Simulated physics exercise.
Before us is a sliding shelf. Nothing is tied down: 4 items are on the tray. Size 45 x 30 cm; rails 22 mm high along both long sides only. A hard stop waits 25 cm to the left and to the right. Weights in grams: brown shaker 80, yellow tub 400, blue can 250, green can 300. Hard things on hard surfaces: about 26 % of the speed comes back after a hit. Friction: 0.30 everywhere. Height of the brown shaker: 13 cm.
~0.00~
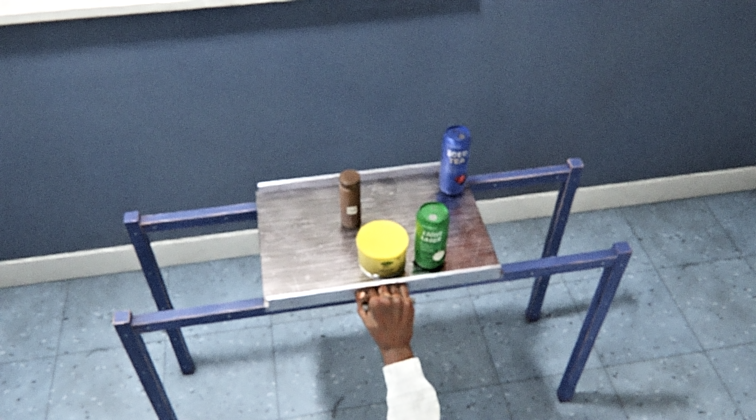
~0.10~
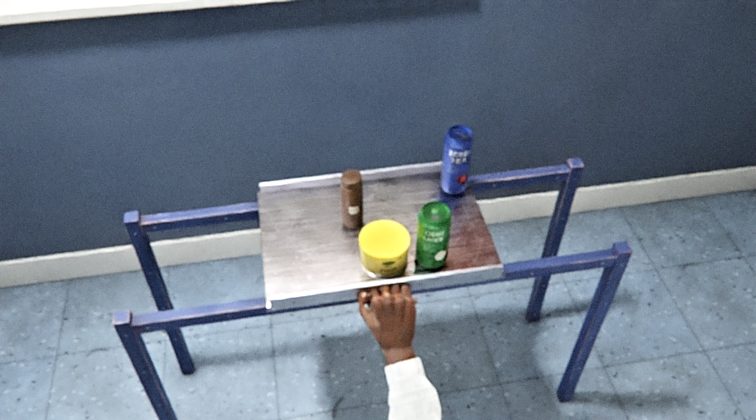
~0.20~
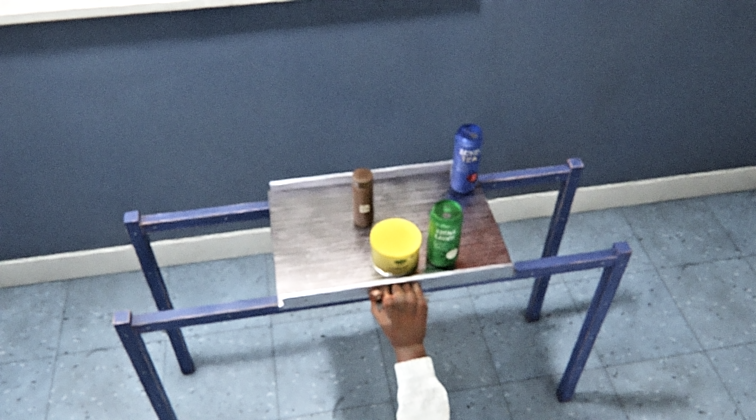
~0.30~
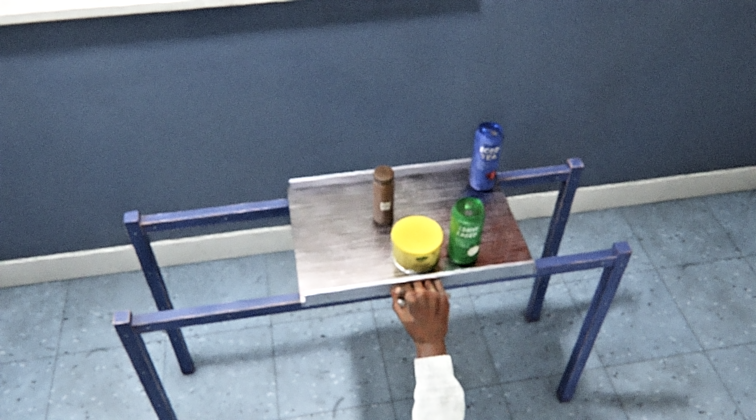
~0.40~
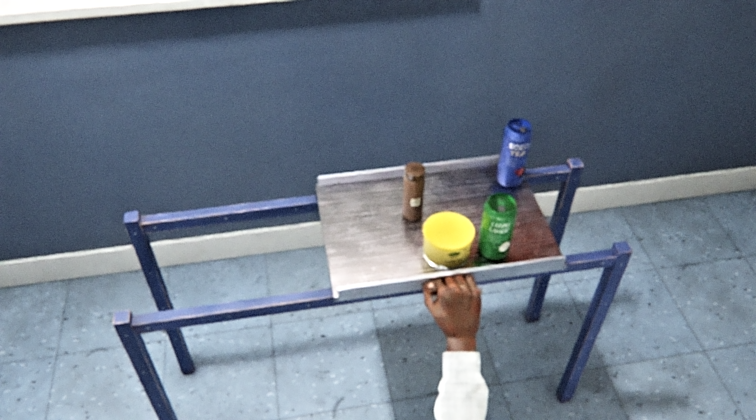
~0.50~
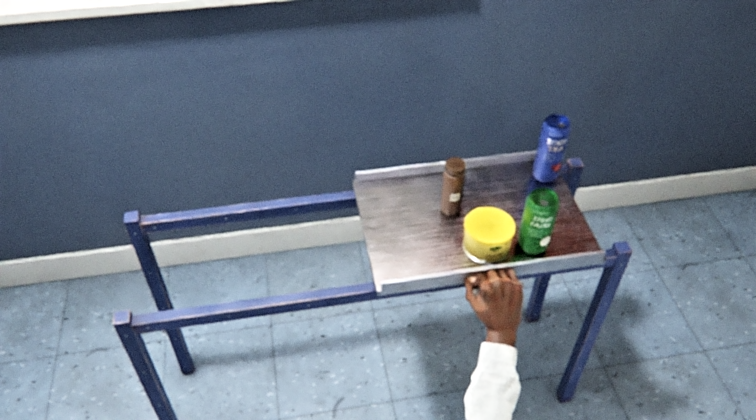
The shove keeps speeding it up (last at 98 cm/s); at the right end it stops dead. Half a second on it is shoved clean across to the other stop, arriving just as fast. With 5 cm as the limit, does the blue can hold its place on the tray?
The blue can ends elsewhere.
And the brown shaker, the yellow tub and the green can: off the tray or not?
The brown shaker ends on the tray; the yellow tub ends on the tray; the green can finishes off the tray.
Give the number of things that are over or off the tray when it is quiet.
That comes to 2.
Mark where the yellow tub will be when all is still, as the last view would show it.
Near (283, 263).
By 1.10 s, tray has slid 25 cm right; blue can and green can now off the tray; brown shaker 15 cm from its spot; yellow tub 15 cm from its spot.
By 1.80 s, tray has slid 3 cm left; yellow tub 15 cm from its spot; brown shaker 15 cm from its spot.
When it is over (2.7 s), off the tray, blue can and green can; not toppled but over 5 cm from the start, yellow tub; brown shaker within 5 cm of the start.
